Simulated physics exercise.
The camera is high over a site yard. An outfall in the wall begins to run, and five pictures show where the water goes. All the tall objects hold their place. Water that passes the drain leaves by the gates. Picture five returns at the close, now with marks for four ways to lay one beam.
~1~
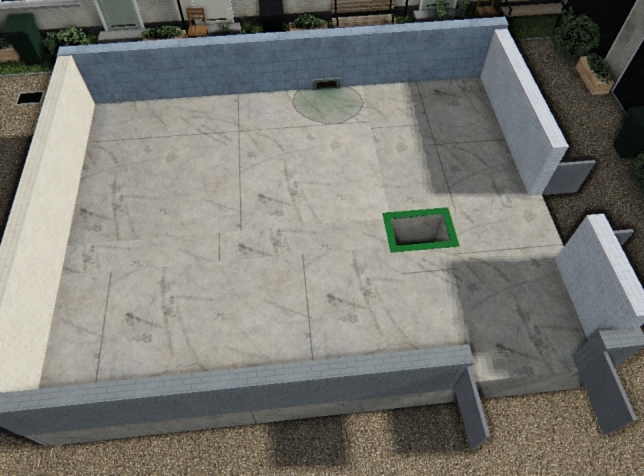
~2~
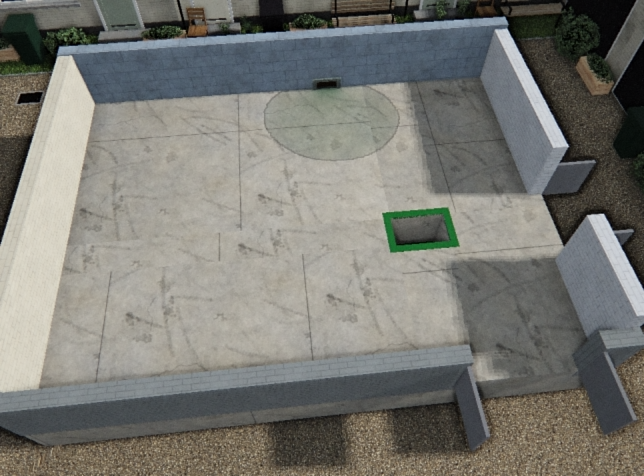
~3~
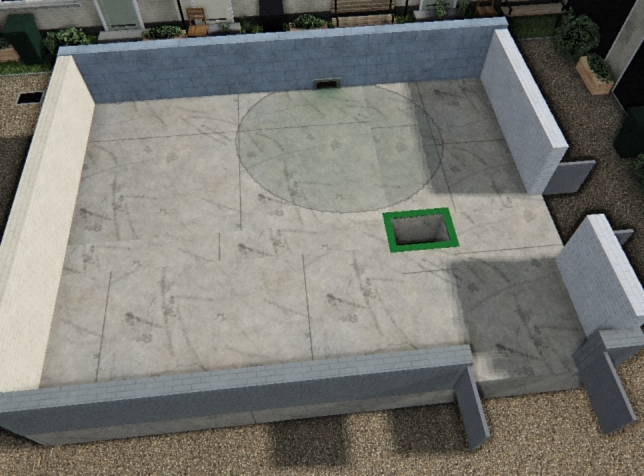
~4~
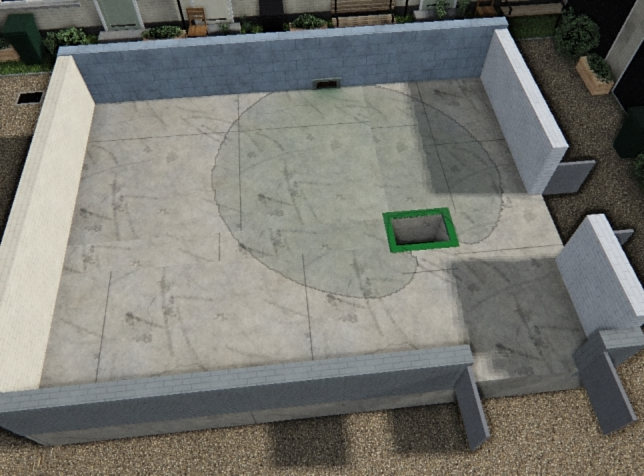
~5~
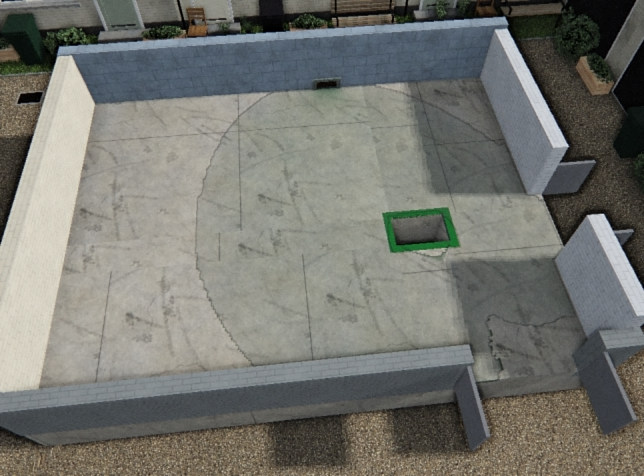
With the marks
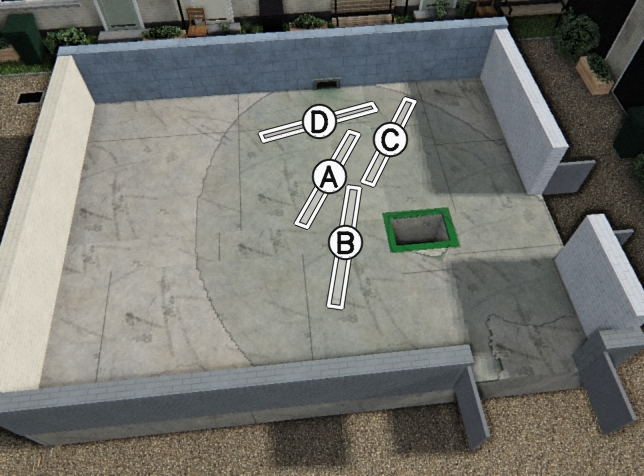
Walled concrete yard seen from above, with a sheet of water spreading from the far wall across the floor and around a green-edged drain.
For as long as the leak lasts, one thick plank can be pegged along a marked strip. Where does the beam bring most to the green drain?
Choose B.
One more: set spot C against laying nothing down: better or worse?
It is worse.
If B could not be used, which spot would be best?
Spot A.
On the marked copy, A from (301, 225) to (353, 133); B from (335, 306) to (353, 187); C from (367, 183) to (409, 100); D from (261, 137) to (374, 106).
Choosing A, about 14 % of the stream runs into the green drain, about 84 % out by the gates.
Choosing B, about 27 % of the stream runs into the green drain, about 70 % out by the gates.
Choosing C, about 6 % of the stream runs into the green drain, about 90 % out by the gates.
Choosing D, about 4 % of the stream runs into the green drain, about 95 % out by the gates.
